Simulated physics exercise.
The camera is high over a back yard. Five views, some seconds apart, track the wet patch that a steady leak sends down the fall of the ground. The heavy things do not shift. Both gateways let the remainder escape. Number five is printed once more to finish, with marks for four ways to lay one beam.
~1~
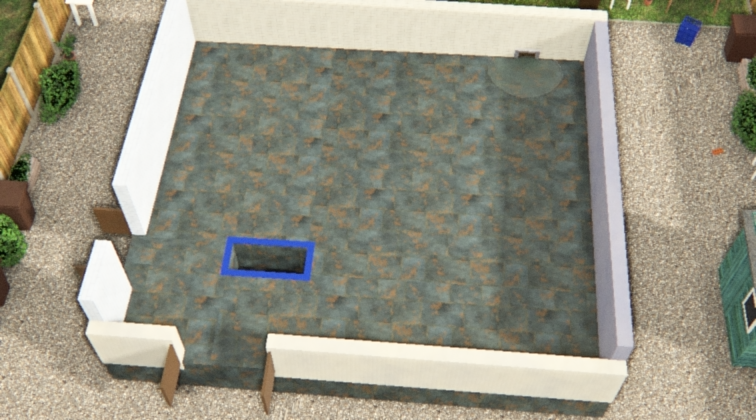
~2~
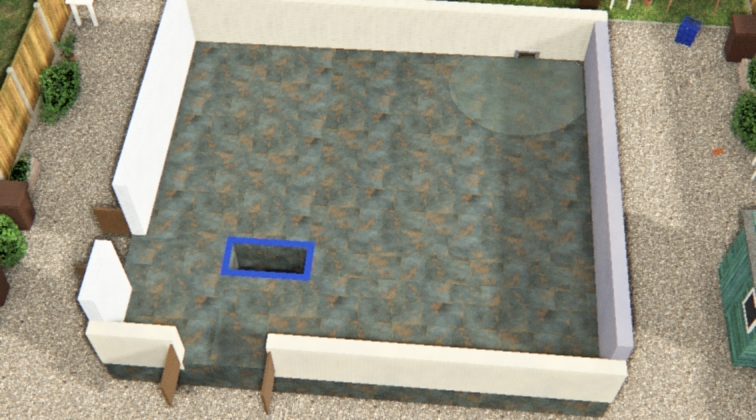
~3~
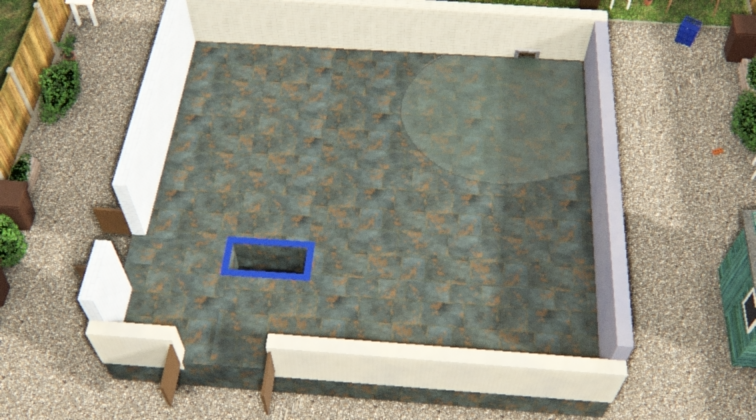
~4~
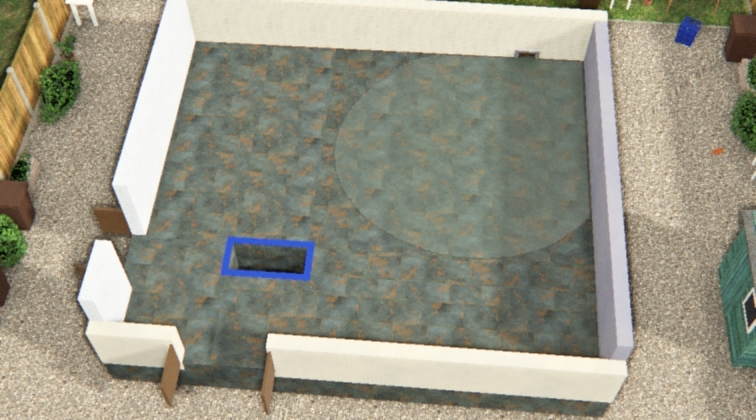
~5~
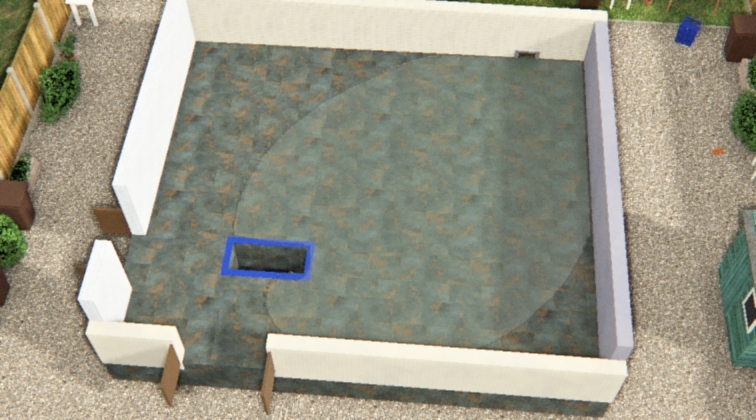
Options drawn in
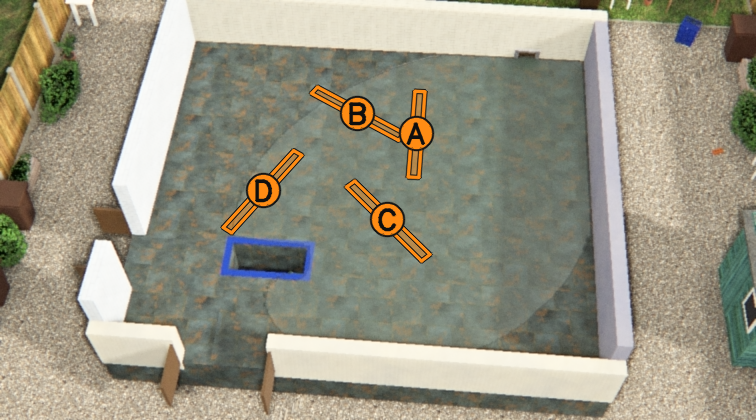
Shallow water spreads from a small outlet at the top right of a walled, stone-patterned yard seen from above, widening down and to the left across the ground until its edge reaches the blue-framed gully.
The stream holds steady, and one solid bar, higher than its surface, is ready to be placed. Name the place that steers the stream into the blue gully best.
D.
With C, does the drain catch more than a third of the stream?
No, it does not.
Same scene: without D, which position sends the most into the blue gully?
That would be B.
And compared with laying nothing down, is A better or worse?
Worse.
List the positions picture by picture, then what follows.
Outfall at (527, 54); blue gully at (268, 258); open gate at (139, 261); open gate at (229, 353); 2 % of the ground under water, visible out to (495, 84); blue gully still dry, in the first picture.
In the second picture, 8 % of the ground under water, visible out to (513, 132); blue gully still dry.
In the third picture, 18 % of the ground under water, visible out to (478, 178); blue gully still dry.
In the fourth picture, 34 % of the ground under water, visible out to (386, 227); blue gully still dry.
In the fifth picture, 58 % of the ground under water, visible out to (288, 307); blue gully taking water.
In orange, A from (413, 177) to (419, 91); B from (314, 90) to (401, 136); C from (350, 184) to (425, 257); D from (227, 230) to (297, 152).
For position A, about 13 % of the stream goes into the blue gully, about 86 % out by the gates.
For position B, about 23 % of the stream goes into the blue gully, about 77 % out by the gates.
For position C, about 14 % of the stream goes into the blue gully, about 85 % out by the gates.
For position D, about 34 % of the stream goes into the blue gully, about 65 % out by the gates.
